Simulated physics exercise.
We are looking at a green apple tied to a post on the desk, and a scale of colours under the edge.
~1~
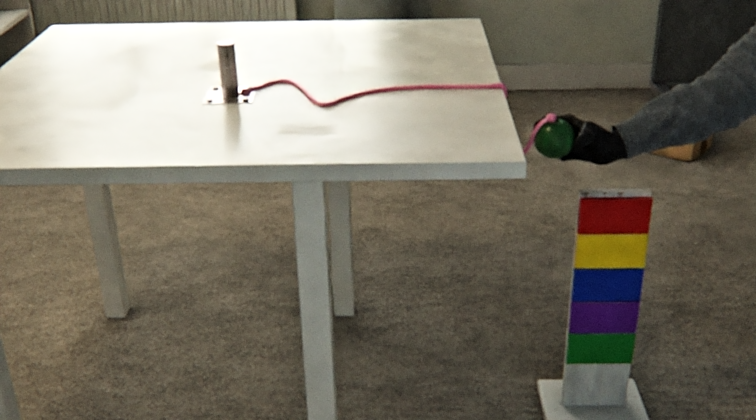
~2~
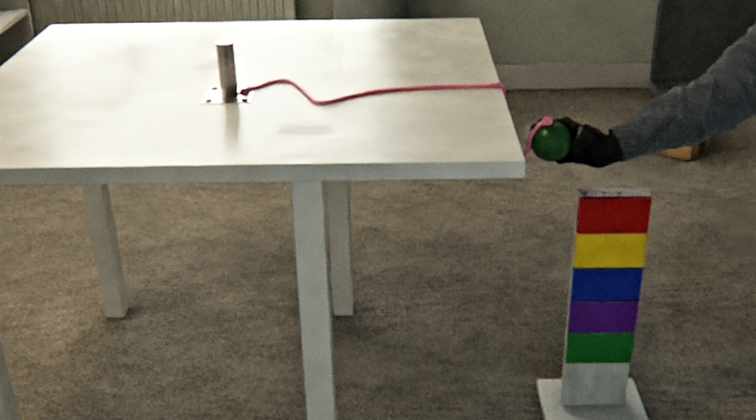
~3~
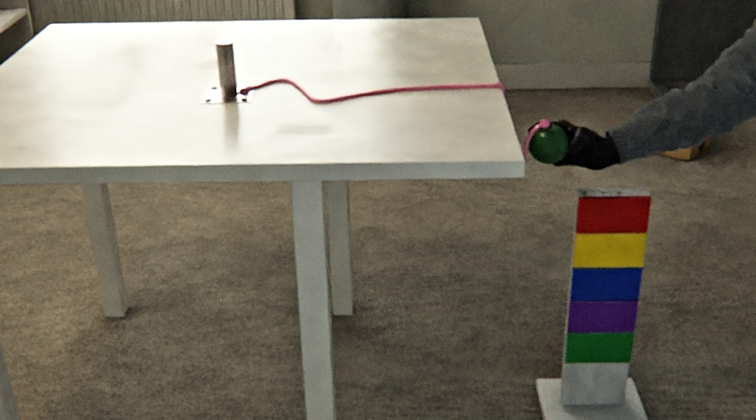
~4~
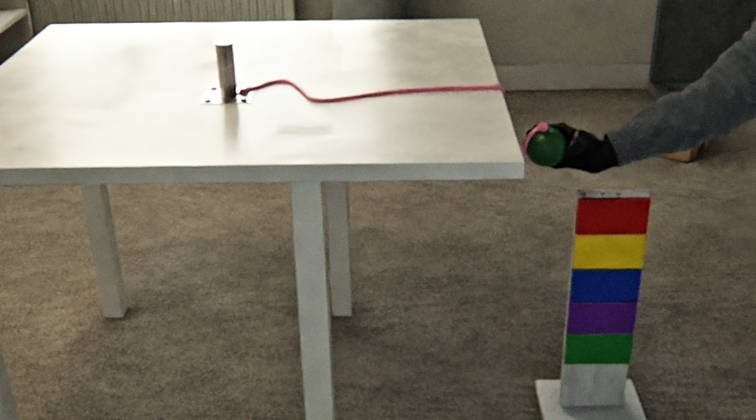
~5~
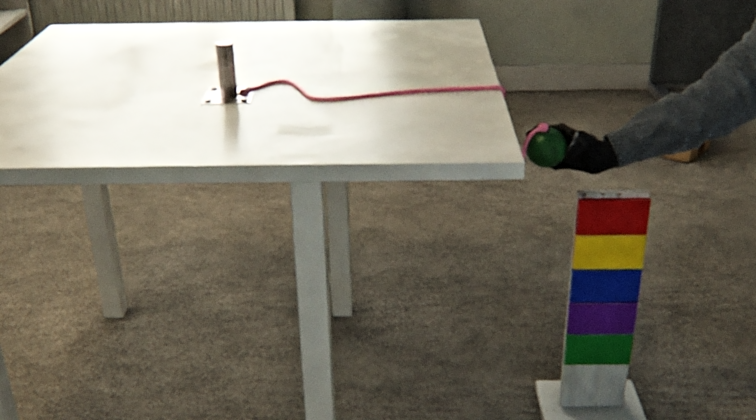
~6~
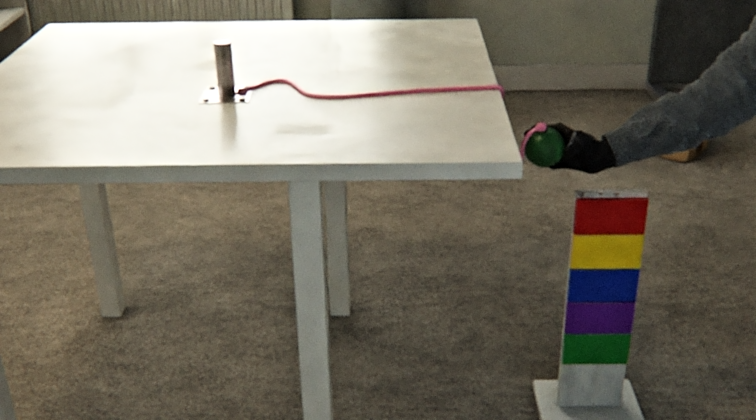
To begin with, a black-gloved hand holds a round green object just beyond the right edge of a white table, its pink cord running back to a short post, above an upright strip of coloured bands. The hand then shifts very slightly left and down, still gripping the object.
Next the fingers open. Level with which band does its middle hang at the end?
The lead holds its middle at blue.
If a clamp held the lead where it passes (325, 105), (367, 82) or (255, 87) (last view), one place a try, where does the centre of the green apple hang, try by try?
The places are (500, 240), (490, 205) and (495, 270).
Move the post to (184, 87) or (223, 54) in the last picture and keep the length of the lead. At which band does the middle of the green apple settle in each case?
Try by try: Yellow; yellow.
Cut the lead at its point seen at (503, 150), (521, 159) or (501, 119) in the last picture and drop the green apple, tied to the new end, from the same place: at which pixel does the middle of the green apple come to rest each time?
The places are (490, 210), (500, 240) and (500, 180).
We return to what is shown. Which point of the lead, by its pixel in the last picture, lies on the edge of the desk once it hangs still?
That spot is around (459, 89).
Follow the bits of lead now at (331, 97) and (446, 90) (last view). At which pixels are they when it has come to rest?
Near (375, 92) and (490, 90).
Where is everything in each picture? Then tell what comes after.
The first frame shows green apple (554, 138); red (615, 217); yellow (611, 252); blue (608, 286); purple (604, 319); green (601, 350).
The second frame shows green apple (551, 141); lead through (275, 82) (314, 101) (385, 91) (466, 87) (507, 138).
The third frame shows green apple (548, 144).
The fourth frame shows green apple (546, 146); lead through (275, 82) (317, 100) (396, 92) (476, 88) (503, 149).
The fifth frame shows green apple (546, 147).
The sixth frame shows green apple (544, 147); lead through (273, 82) (324, 97) (405, 92) (486, 88) (504, 159).
Soon after, apple near (531, 283); level with blue.
After that, apple near (456, 288); level with blue.
And then, apple near (509, 290); level with blue.
In the end, apple near (494, 291); level with blue. At blue.
